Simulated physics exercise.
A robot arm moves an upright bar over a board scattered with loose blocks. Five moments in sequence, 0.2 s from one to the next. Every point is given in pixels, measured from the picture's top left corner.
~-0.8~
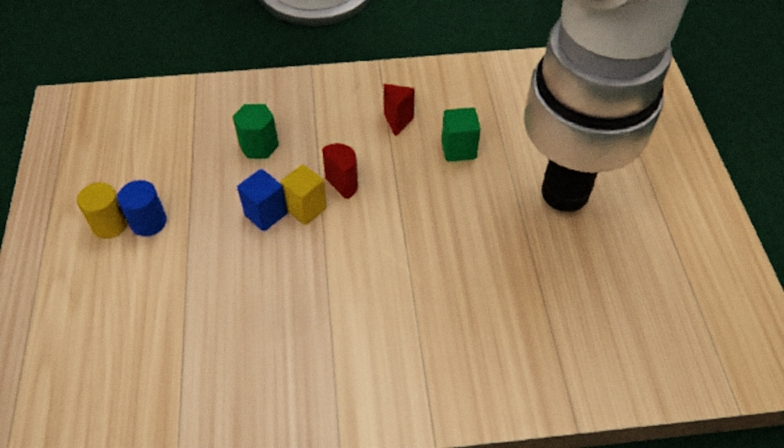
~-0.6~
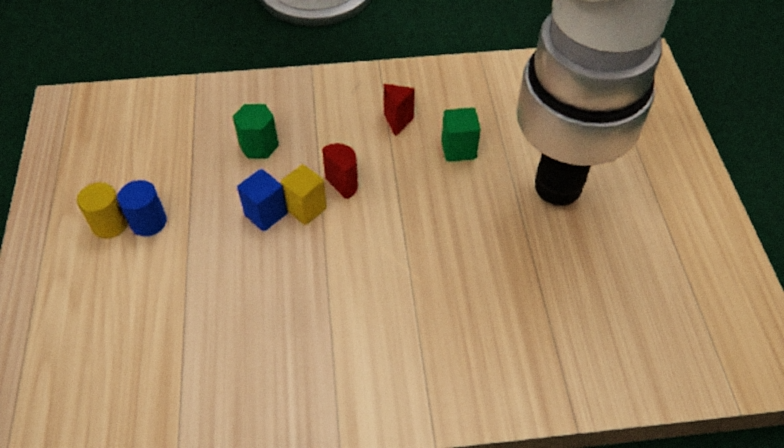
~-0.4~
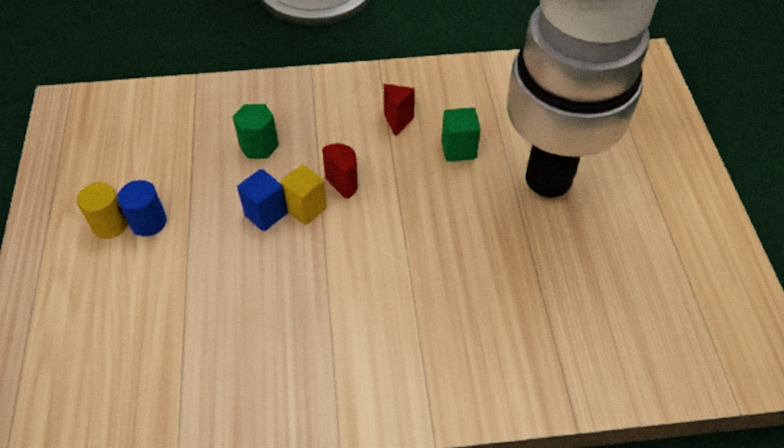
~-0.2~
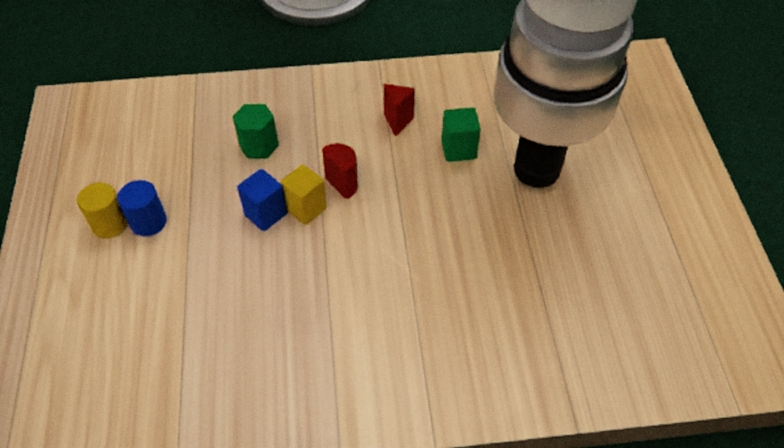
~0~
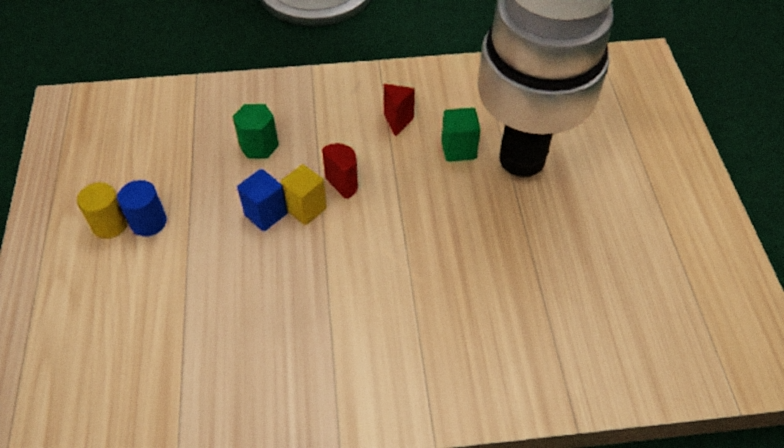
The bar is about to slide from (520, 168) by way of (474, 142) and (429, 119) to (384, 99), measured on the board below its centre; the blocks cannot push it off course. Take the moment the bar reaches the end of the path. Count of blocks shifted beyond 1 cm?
Expect two.
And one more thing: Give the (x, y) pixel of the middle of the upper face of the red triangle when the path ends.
It will end up at (364, 88).
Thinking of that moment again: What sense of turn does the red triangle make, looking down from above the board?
From above, the red triangle will be seen to turn anti-clockwise.
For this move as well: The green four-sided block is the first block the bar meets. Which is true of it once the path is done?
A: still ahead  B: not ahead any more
B.
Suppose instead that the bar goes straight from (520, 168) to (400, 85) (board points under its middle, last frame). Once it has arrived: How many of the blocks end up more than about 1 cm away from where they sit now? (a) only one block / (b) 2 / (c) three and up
The answer is a.
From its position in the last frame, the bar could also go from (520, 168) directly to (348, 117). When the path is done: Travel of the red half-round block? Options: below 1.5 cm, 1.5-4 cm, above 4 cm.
Net shift: Below 1.5 cm.
The first path, step by step. One third of the way, bar at (475, 134); green four-sided block at (438, 114).
Two thirds of the way, bar at (428, 110); red triangle at (390, 91); green four-sided block at (406, 112), turned 40° anticlockwise.
At the end, bar at (384, 91); red triangle at (364, 88), turned 90° anticlockwise; green four-sided block at (405, 112), turned 45° anticlockwise.
